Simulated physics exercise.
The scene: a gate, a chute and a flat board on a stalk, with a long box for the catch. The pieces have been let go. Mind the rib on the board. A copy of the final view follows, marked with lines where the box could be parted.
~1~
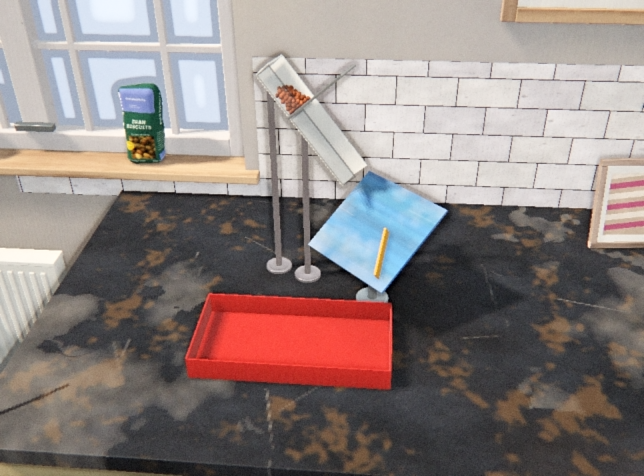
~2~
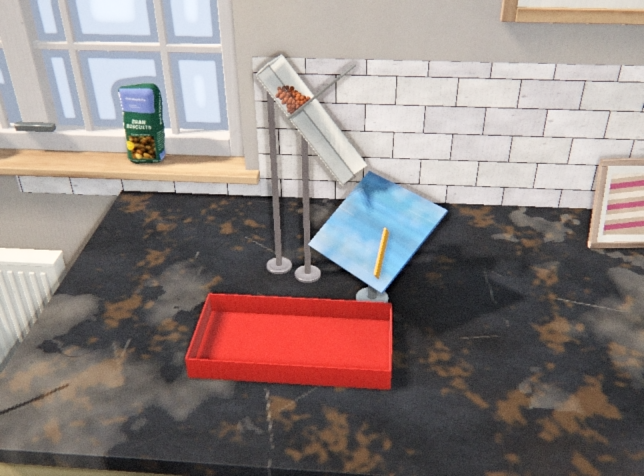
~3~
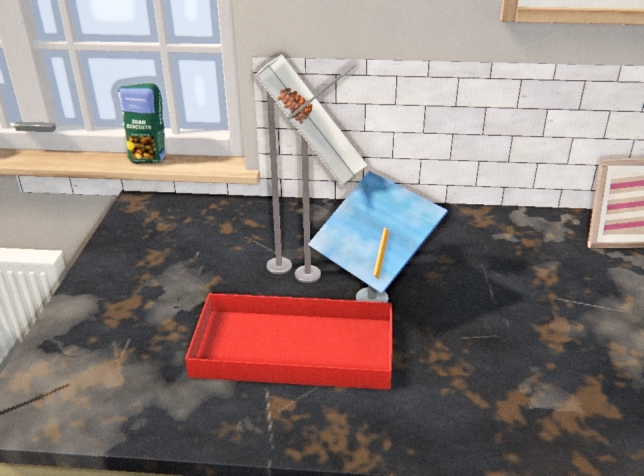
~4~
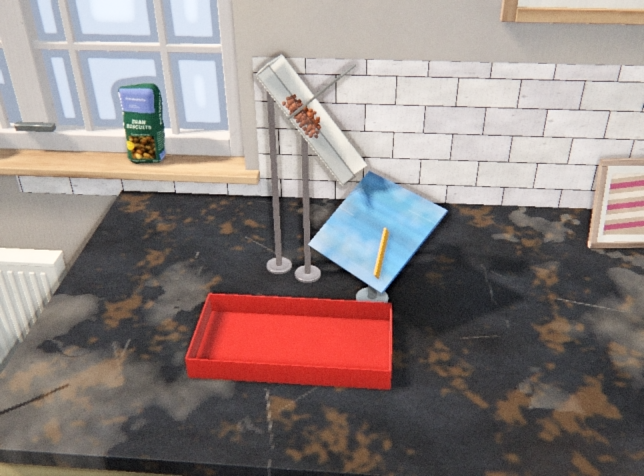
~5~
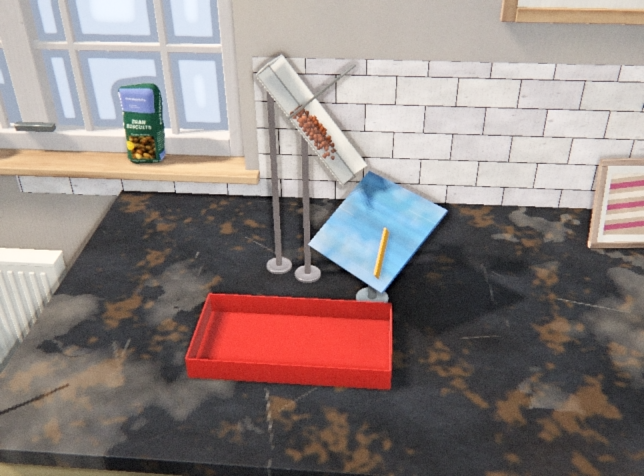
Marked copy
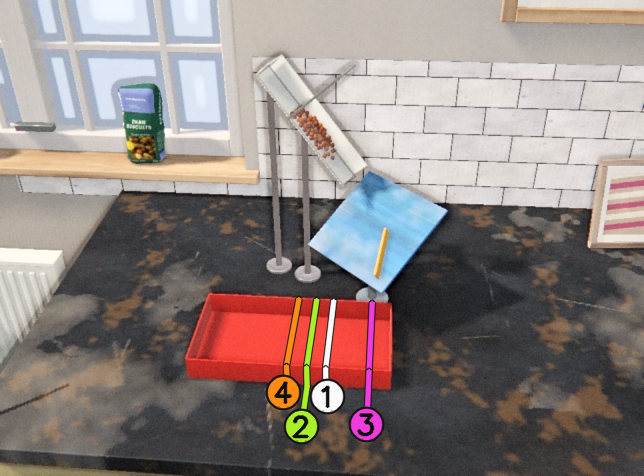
A long red open box sits empty on a dark, rust-mottled worktop, seen from slightly above by a still camera, with white brick tiles behind. Above it a pale chute on thin grey stalks slopes down to the right towards a tilted blue board with a yellow rib, between a green packet by the window and a striped picture. Reddish-brown pellets slide down the chute, stretching into a longer strip.
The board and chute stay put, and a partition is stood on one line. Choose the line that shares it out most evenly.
The answer is line 1.
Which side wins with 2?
More lands on the right.
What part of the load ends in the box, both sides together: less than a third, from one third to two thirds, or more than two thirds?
About that: More than two thirds.
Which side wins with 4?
Right.
On the marked copy, line 1 crosses the front rim at (325, 367); line 2 crosses the front rim at (306, 366); line 3 crosses the front rim at (369, 370); line 4 crosses the front rim at (286, 365).
If 1 is chosen, of what is caught, roughly half on the left of the divider, roughly half on the right.
If 2 is chosen, of what is caught, roughly a quarter on the left of the divider, the larger part on the right.
If 3 is chosen, of what is caught, every piece on the left of the divider, not one piece on the right.
If 4 is chosen, of what is caught, about a tenth on the left of the divider, almost all on the right.
